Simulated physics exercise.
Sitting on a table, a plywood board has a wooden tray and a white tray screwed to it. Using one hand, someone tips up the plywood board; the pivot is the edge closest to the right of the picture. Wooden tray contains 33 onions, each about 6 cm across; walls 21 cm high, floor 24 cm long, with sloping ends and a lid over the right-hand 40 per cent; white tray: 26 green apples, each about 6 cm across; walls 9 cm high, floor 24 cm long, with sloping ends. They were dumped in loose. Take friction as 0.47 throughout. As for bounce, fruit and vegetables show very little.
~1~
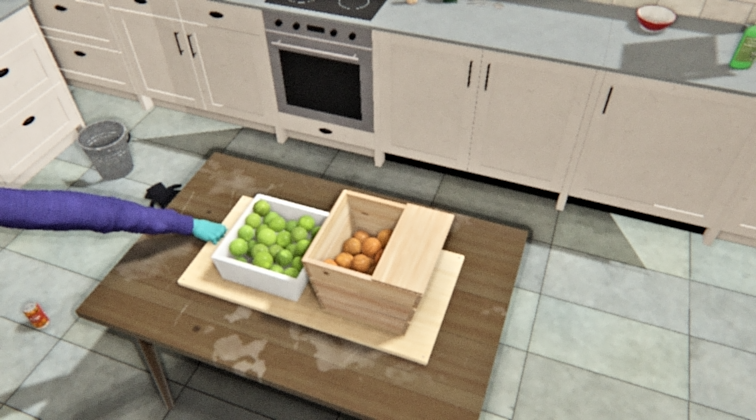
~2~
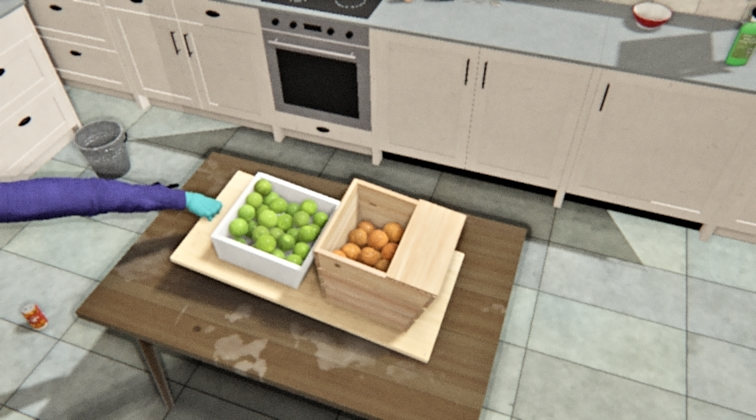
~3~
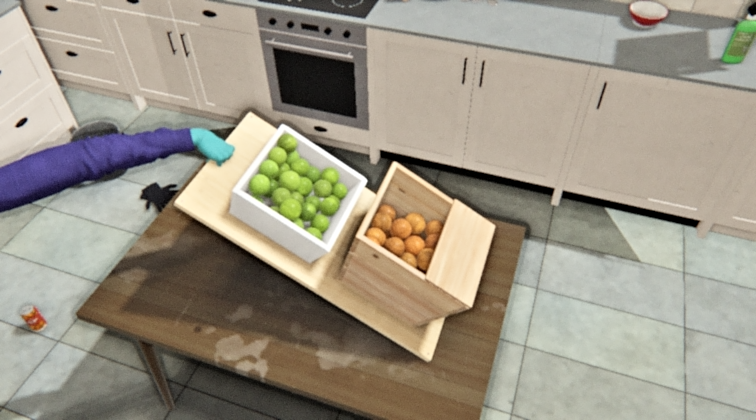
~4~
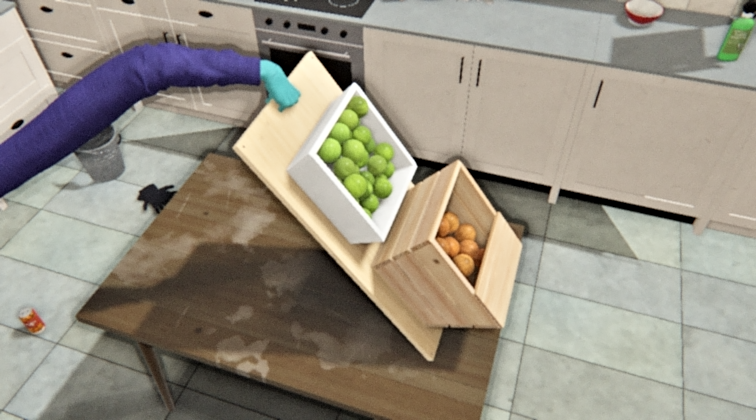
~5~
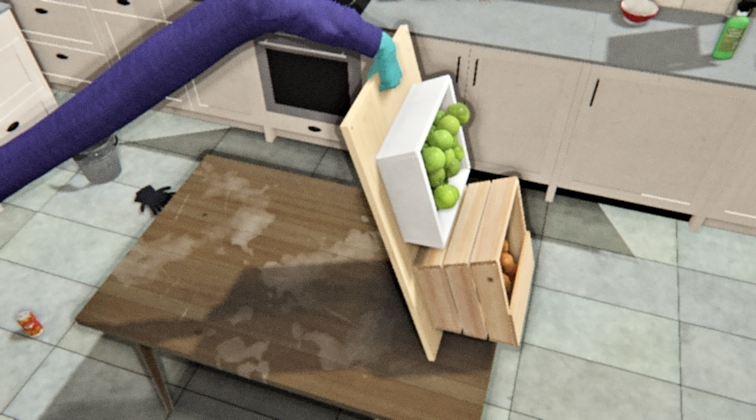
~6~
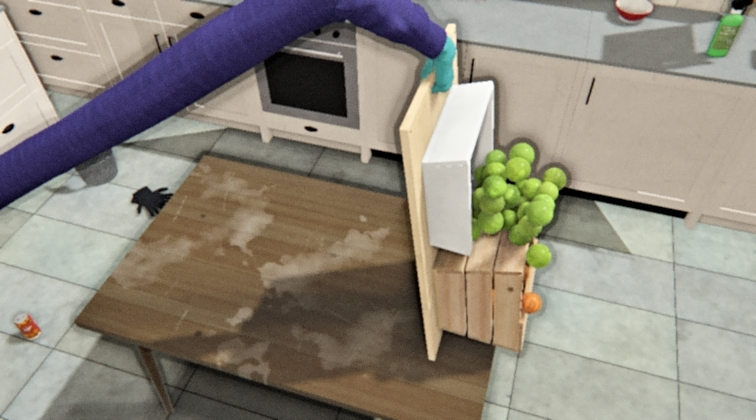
The video shows a purple-sleeved arm with a teal glove lifting the left side of a board on a table, tilting its white tray of green apples and wooden tray of onions steeply rightward, until many apples tumble out.
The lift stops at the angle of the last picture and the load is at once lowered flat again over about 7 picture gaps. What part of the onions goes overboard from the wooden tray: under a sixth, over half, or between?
My bet is the number getting out will be below one sixth of the total.
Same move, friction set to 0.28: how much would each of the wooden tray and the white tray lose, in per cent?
Then the wooden tray sheds 0 per cent, while the white tray sheds 100 per cent.
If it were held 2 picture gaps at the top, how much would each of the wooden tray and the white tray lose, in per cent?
In that case you'd see wooden tray shed 0 percent of its load and white tray shed 100 percent.
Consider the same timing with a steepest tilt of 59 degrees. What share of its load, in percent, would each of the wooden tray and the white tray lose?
Wooden tray 0, white tray 30 per cent.
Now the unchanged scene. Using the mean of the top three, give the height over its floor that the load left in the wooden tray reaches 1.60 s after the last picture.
I'd put it near 18 cm.
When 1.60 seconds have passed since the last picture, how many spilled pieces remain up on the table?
Roughly 2 of them.
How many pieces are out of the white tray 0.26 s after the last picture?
The white tray is at around 25.
Then, 0.26 s after the last picture, tilt 69°; the wooden tray is down by 1 of 33 and the white tray is down by 26 of 26.
Then, 0.58 s after the last picture, tilt 32°; the wooden tray is down by 1 of 33 and the white tray is down by 26 of 26.
Then, 1.03 s after the last picture, tilt 0°; the wooden tray is down by 1 of 33 and the white tray is down by 26 of 26.
When it is over (1.60 s after the last picture), the wooden tray is down by 1 of 33 and the white tray is down by 26 of 26. Asked share, 1 of 33, 3 per cent.
